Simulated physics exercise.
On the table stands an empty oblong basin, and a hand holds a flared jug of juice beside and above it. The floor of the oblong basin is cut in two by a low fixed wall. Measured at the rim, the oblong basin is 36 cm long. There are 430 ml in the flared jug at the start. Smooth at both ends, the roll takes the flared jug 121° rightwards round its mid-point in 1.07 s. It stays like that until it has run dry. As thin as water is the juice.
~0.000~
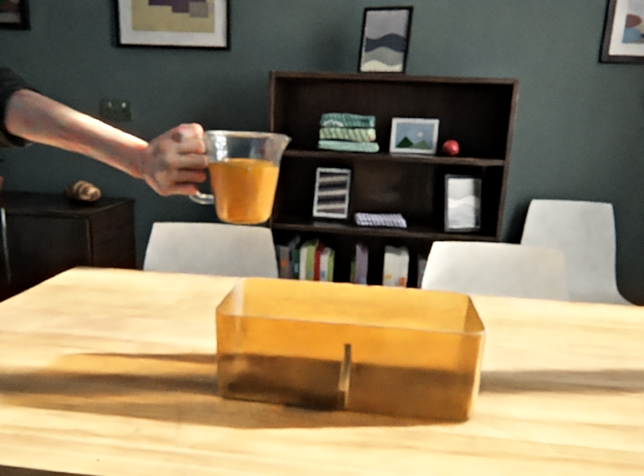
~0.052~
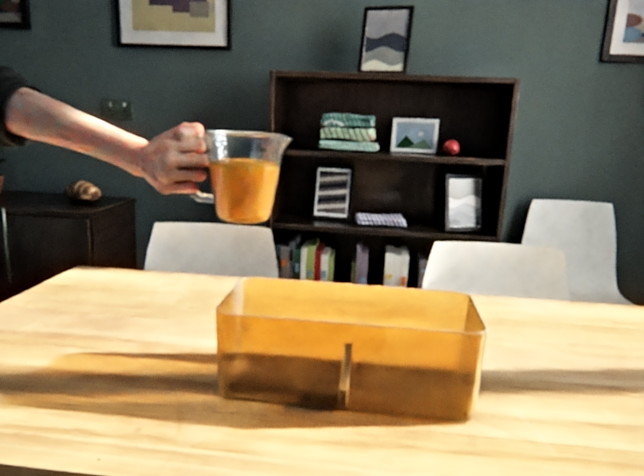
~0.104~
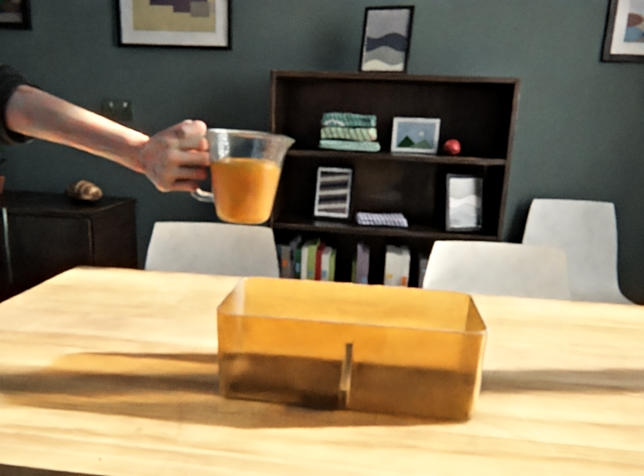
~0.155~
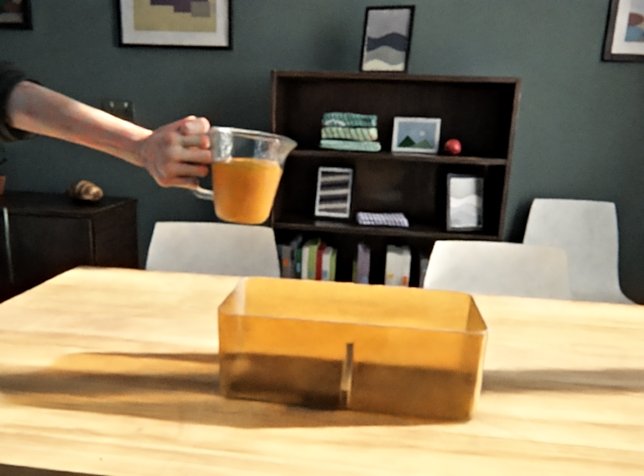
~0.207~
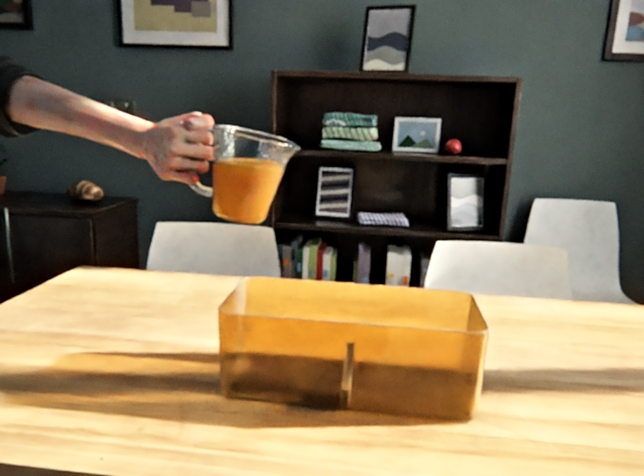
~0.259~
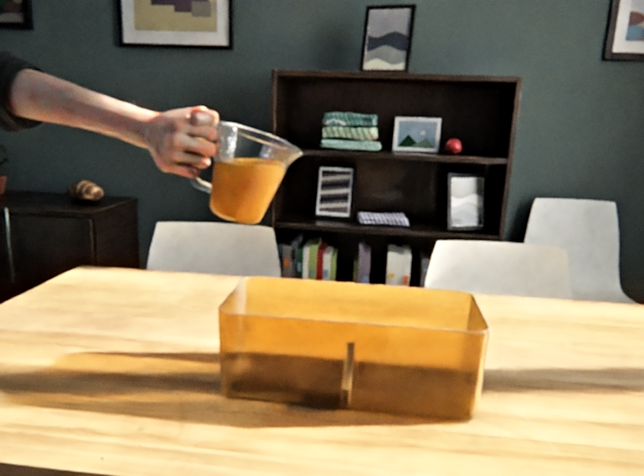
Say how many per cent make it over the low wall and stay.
About 16 per cent makes it over and stays.
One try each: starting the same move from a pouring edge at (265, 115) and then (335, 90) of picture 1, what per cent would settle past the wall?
I'd say 15 percent on the first go, 85 percent on the next.
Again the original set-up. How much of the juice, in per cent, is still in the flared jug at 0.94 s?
Close to 7 percent of the total.
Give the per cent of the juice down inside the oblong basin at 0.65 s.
I'd estimate some 2 percent of the liquid.
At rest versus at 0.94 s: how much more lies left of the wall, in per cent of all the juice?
It comes to near 12 per cent.
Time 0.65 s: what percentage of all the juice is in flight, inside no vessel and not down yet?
Near 22 per cent at that moment.
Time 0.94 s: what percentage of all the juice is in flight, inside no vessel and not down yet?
Airborne share: Near 16 %.
After 0.65 s the tilt is 81° and 76 per cent is still to pour, 2 is left of the wall and 0 right of it.
After 0.94 s the tilt is 117° and 7 per cent is still to pour, 68 is left of the wall and 9 right of it.
After 1.24 s the tilt is 121° and 0 per cent is still to pour, 81 is left of the wall and 16 right of it.
After 1.57 s the tilt is 121° and 0 per cent is still to pour, 81 is left of the wall and 16 right of it.
In the end 81 per cent lies left of the wall, 16 right of it and 3 outside.
